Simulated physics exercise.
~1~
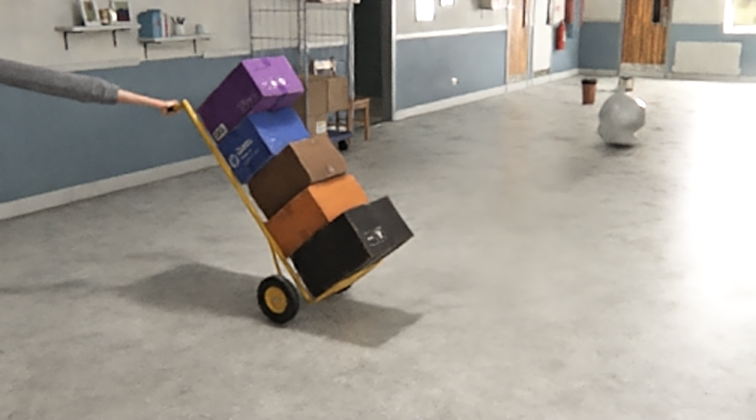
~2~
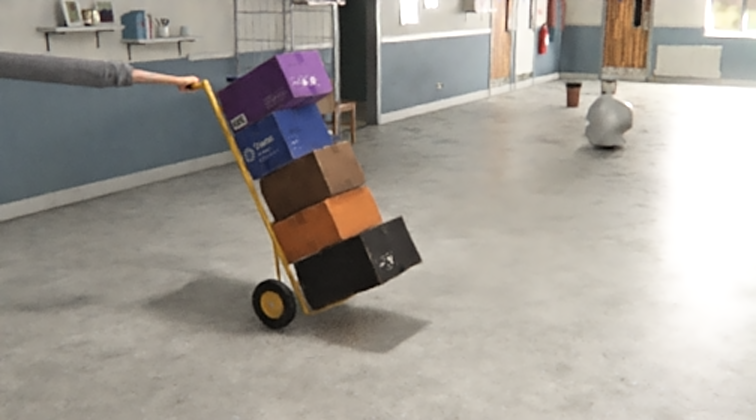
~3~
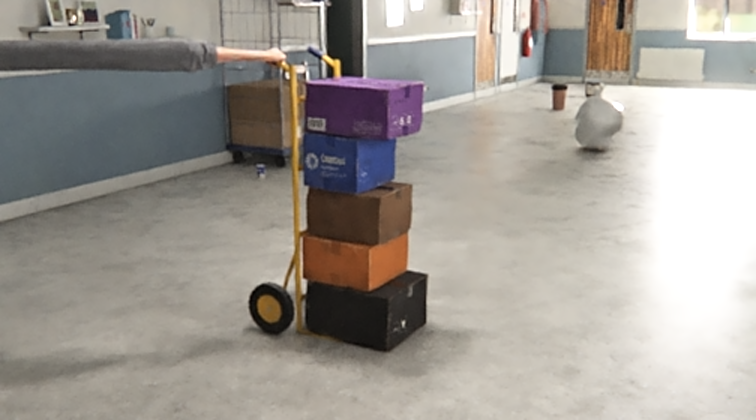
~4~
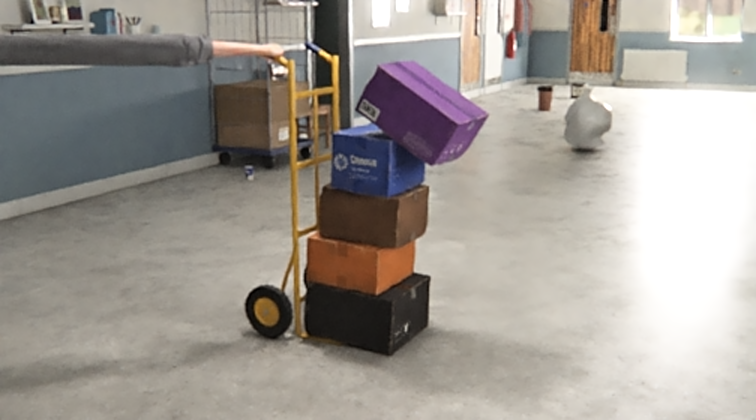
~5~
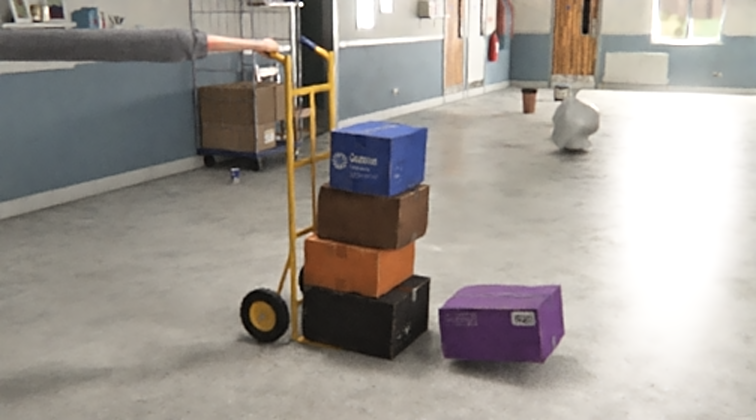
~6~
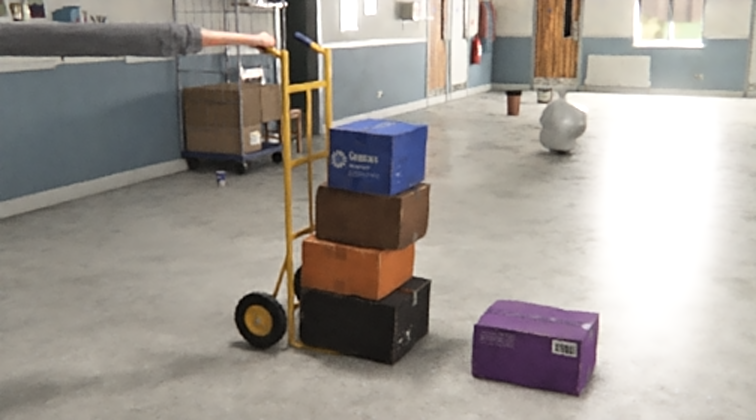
We see a hand tilt a yellow hand truck stacked with five boxes upright; the stack shifts forward, and the purple box on top tips off to the right and lands on the floor, while the blue, brown, orange and black boxes remain stacked.
